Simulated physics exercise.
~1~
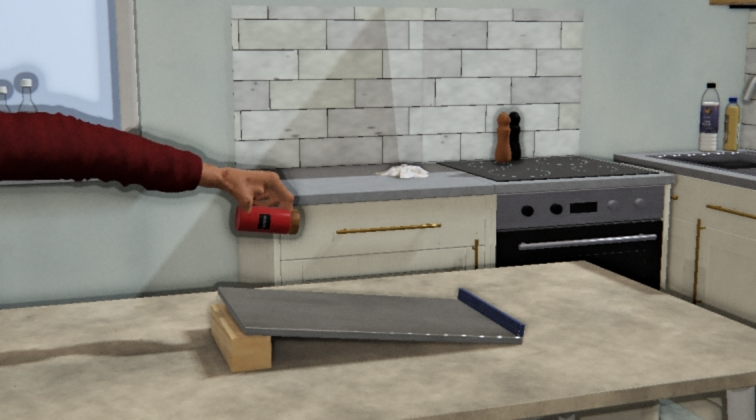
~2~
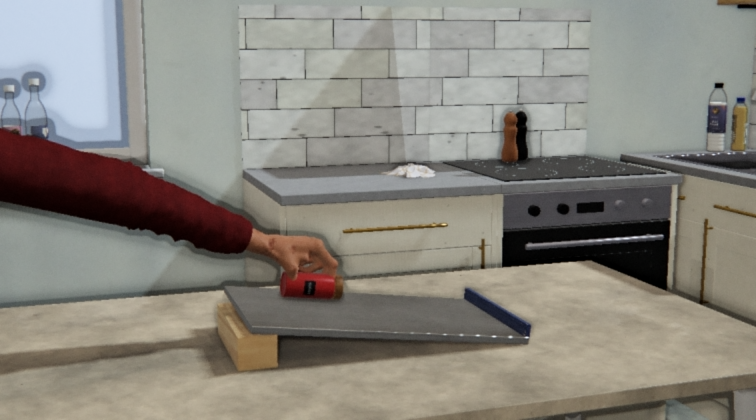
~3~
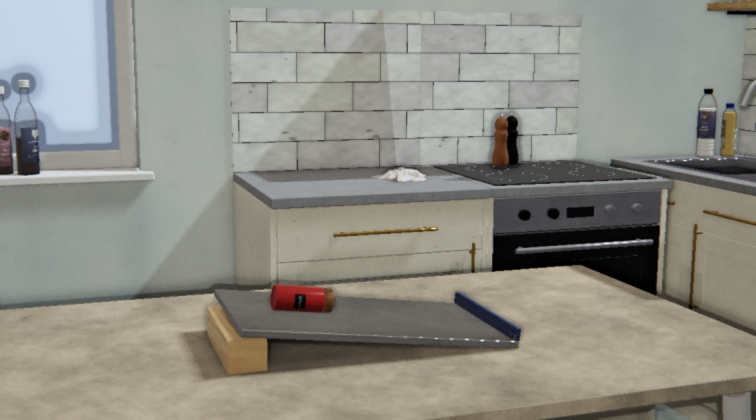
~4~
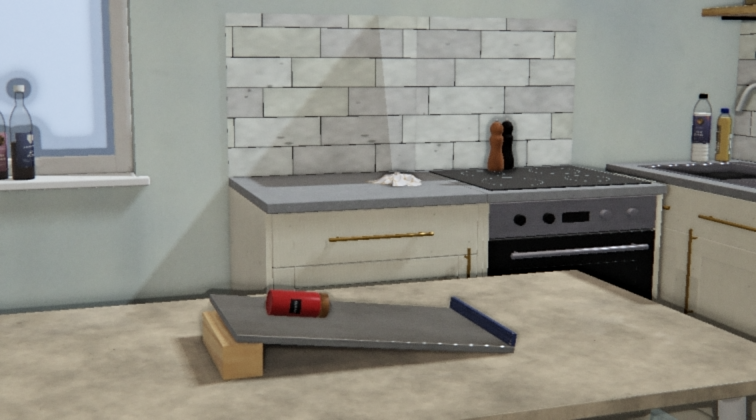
At first, a hand reaching in from the left, its arm in a dark red sleeve, holds a red shaker on its side above a grey board. The board is propped on a wooden block at its left end and slopes gently down to a blue edge on the right, on a kitchen table. The hand moves right and down, bringing the shaker to the upper part of the slope. It then lets go and withdraws from view. The shaker stays lying on its side near the raised end, and at the close it still rests there without rolling down.
